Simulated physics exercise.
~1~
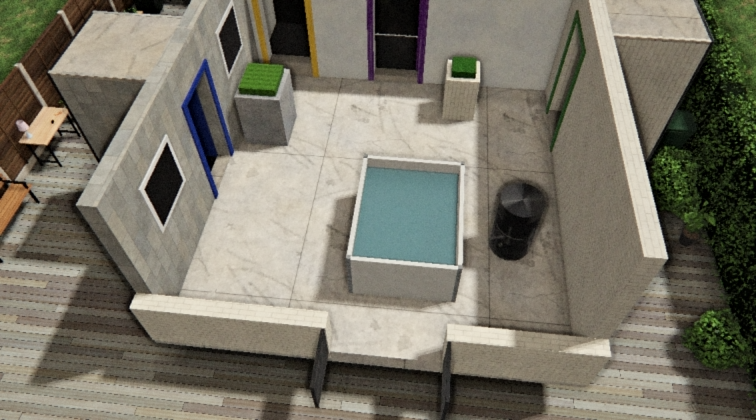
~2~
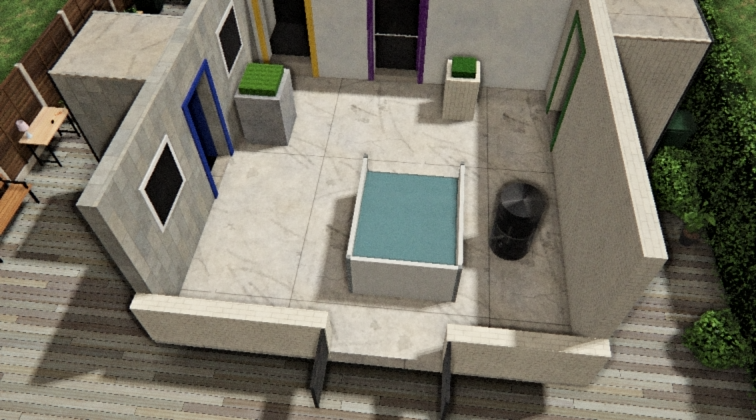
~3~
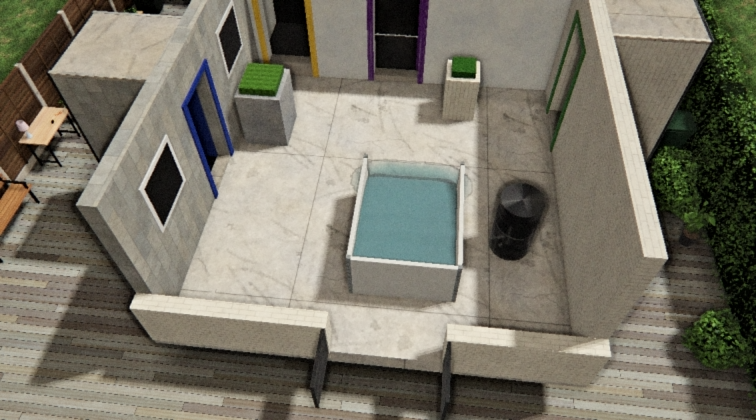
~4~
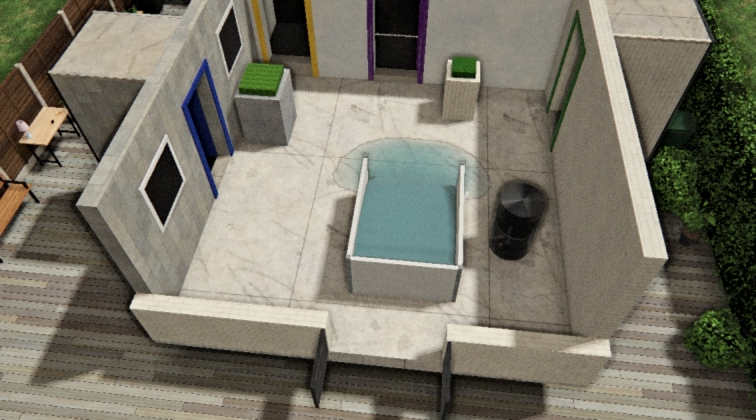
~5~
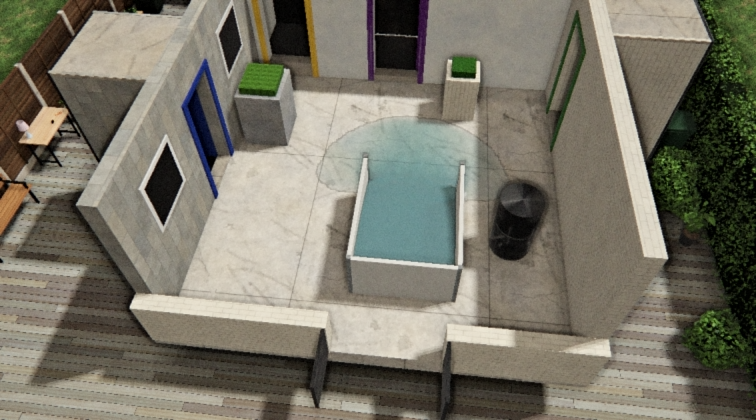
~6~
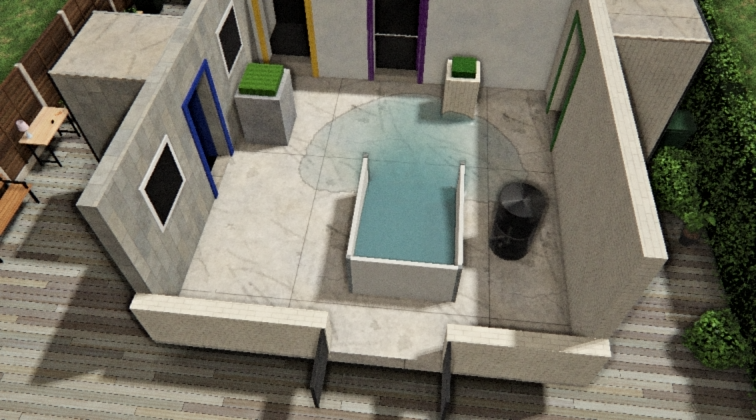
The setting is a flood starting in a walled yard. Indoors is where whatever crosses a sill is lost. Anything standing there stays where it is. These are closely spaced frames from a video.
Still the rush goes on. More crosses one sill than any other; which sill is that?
The purple one.
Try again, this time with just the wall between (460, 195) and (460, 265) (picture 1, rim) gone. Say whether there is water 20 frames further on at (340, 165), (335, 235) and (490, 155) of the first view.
Untouched, untouched, soaked.
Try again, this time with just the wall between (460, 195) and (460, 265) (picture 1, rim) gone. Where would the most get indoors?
The door marked blue.
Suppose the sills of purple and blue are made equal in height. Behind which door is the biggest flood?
The purple one.
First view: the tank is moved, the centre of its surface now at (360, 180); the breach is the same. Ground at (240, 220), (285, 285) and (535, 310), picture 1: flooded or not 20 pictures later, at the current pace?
Point by point, the spots are hit, not hit and not hit.
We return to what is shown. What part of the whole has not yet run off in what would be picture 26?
I'd say roughly 84 percent.
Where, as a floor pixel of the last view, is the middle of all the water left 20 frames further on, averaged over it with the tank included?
Point: (394, 133).
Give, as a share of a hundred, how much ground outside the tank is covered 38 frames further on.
Near 85 in a hundred.
A moment on, water covers 45 % of the floor; purple door some in, blue door not reached, yellow door not reached, green door wet at the sill, nothing in.
Next, water covers 45 % of the floor; purple door a lot in, blue door not reached, yellow door wet at the sill, nothing in, green door a trickle in.
Then, water covers 55 % of the floor; purple door a lot in, blue door a trickle in, yellow door wet at the sill, nothing in, green door a lot in.
Later, water covers 85 % of the floor; purple door a lot in, blue door a trickle in, yellow door wet at the sill, nothing in, green door a lot in.
In the end, water covers 95 % of the floor; purple door a lot in, blue door a trickle in, yellow door wet at the sill, nothing in, green door a lot in; the purple door has let in the most.
